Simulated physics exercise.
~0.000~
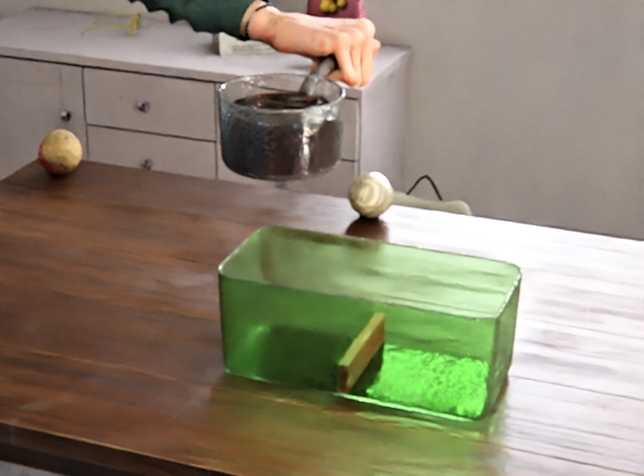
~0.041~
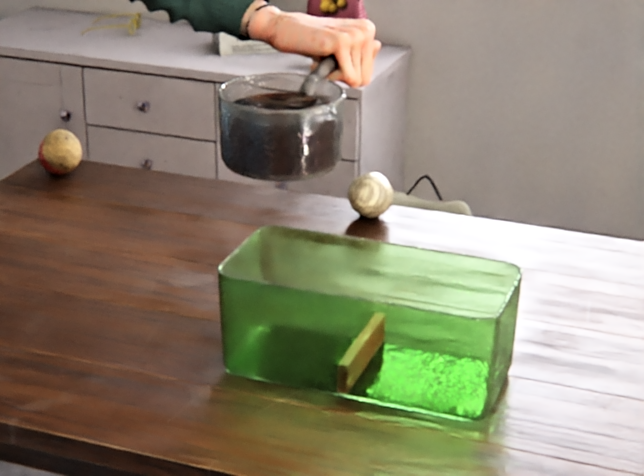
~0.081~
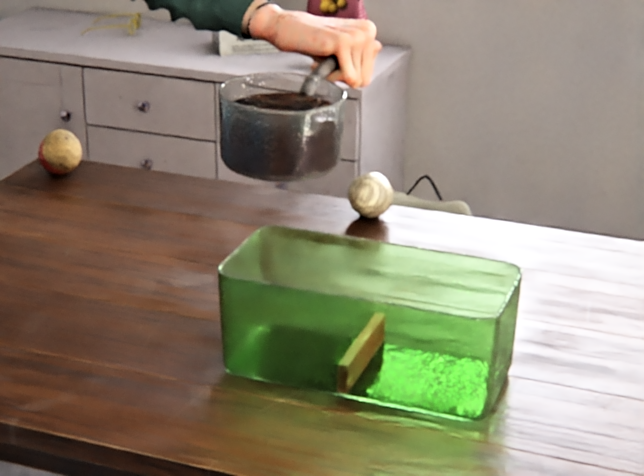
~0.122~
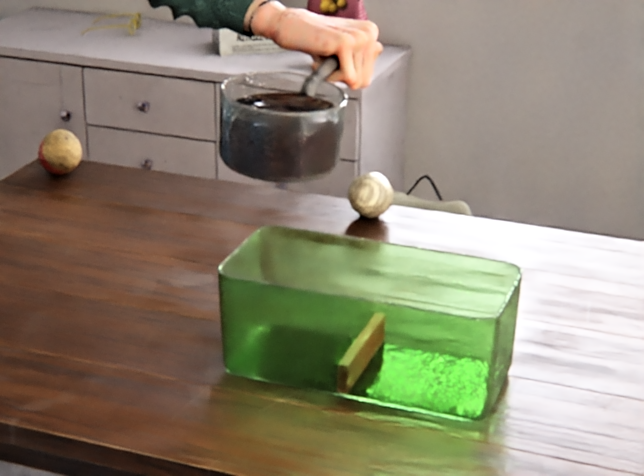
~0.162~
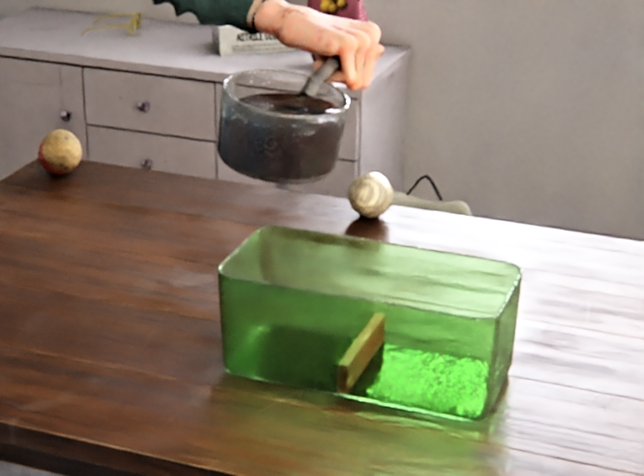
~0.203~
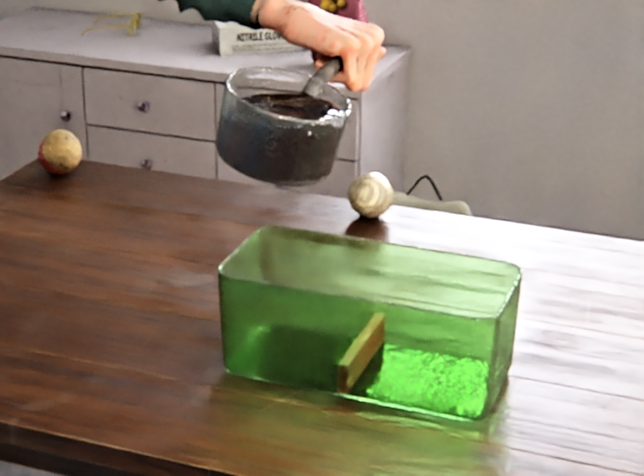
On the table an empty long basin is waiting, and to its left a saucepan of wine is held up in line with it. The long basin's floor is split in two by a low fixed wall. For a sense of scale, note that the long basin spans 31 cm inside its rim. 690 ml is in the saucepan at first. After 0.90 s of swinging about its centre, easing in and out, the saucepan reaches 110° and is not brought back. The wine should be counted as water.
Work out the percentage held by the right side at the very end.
I would put it at 76 per cent.
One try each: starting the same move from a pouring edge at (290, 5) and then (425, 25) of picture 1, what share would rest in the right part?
Respectively about 55 and 55 percent.
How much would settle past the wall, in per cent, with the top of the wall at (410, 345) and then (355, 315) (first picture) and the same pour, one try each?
In order, 25 and 90 per cent.
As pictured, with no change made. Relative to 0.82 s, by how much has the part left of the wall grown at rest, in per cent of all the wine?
Around 14 per cent.
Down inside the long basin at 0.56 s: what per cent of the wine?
Around 7 percent.
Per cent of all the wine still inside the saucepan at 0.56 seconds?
58 %.
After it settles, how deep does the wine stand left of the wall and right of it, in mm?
I'd say close to 8 mm on the left, close to 26 mm on the right.
By 0.56 s the tilt is 76° and 59 per cent is still to pour, 0 is left of the wall and 7 right of it.
By 0.82 s the tilt is 108° and 9 per cent is still to pour, 9 is left of the wall and 70 right of it.
By 1.10 s the tilt is 110° and 0 per cent is still to pour, 21 is left of the wall and 77 right of it.
By 1.40 s the tilt is 110° and 0 per cent is still to pour, 23 is left of the wall and 76 right of it.
At rest 23 per cent lies left of the wall, 76 right of it and 1 outside.
